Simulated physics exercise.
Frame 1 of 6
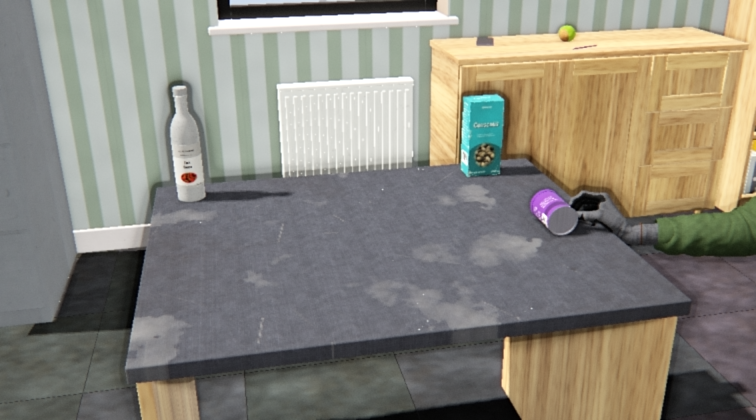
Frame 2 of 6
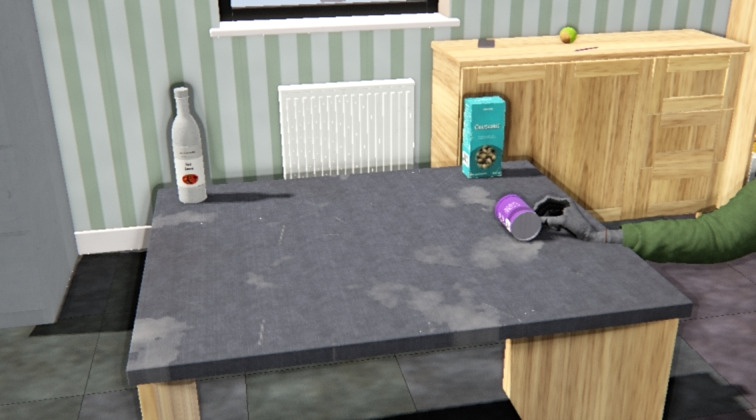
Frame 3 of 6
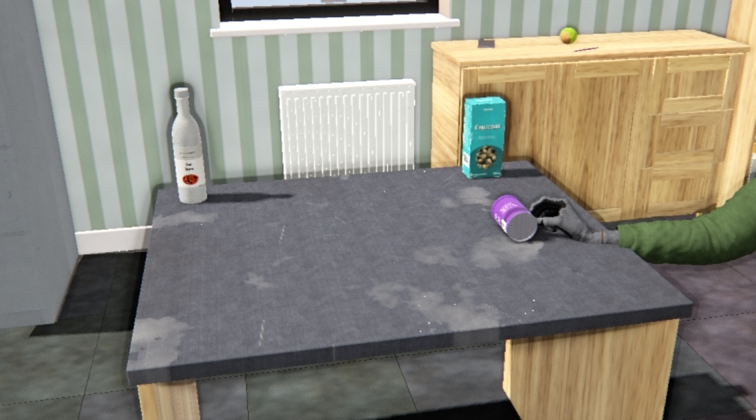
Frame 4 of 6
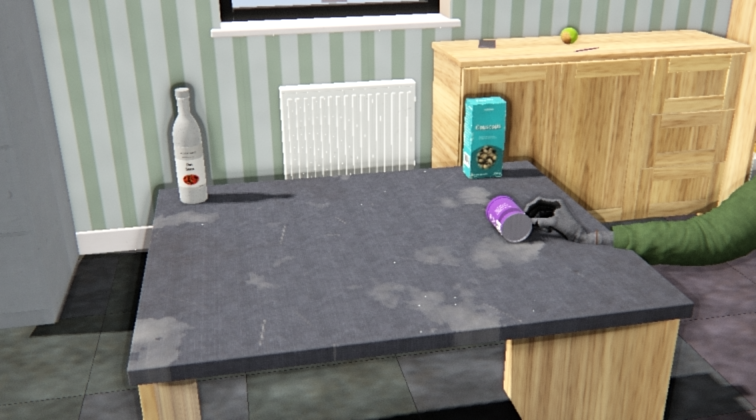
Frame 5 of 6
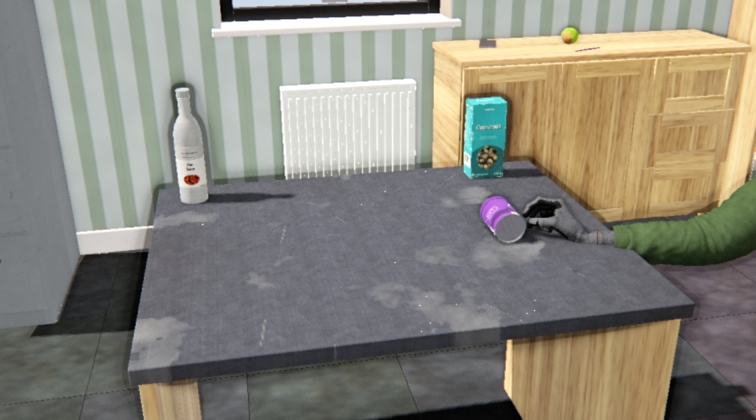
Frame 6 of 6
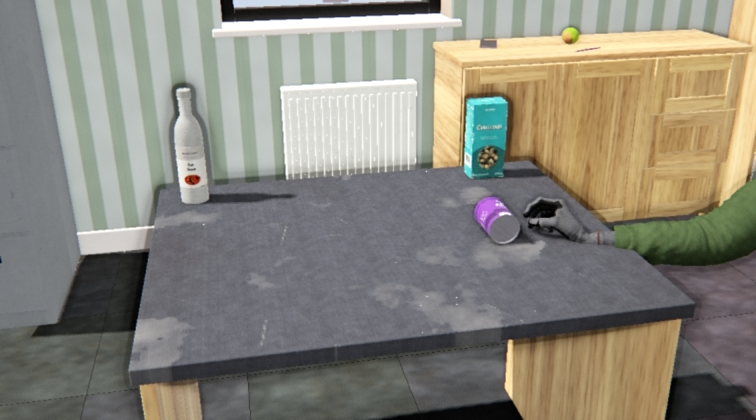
A gloved hand pushes a purple tin left across the table, then the tin rolls slightly farther.
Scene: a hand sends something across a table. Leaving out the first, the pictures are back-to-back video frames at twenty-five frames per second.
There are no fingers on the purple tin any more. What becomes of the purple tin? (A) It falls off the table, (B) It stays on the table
B.
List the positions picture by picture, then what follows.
In the first frame, under the hand; purple tin (554, 212).
In the second frame, under the hand; purple tin (518, 218).
In the third frame, under the hand; purple tin (514, 218).
In the fourth frame, purple tin (509, 219).
In the fifth frame, purple tin (503, 220) shifted a little.
In the sixth frame, purple tin (497, 220) shifted a little.
Then, 0.20 s on from there, purple tin shifted about its own width near (467, 223).
Then, 0.40 s on from there, purple tin shifted well along near (441, 226).
Then, 0.70 s on from there, purple tin shifted well along near (410, 228).
Then, 1.00 s on from there, purple tin shifted well along near (390, 230).
In the end, moved from the start, purple tin. At the end, from the last picture's camera, purple tin near (378, 231).
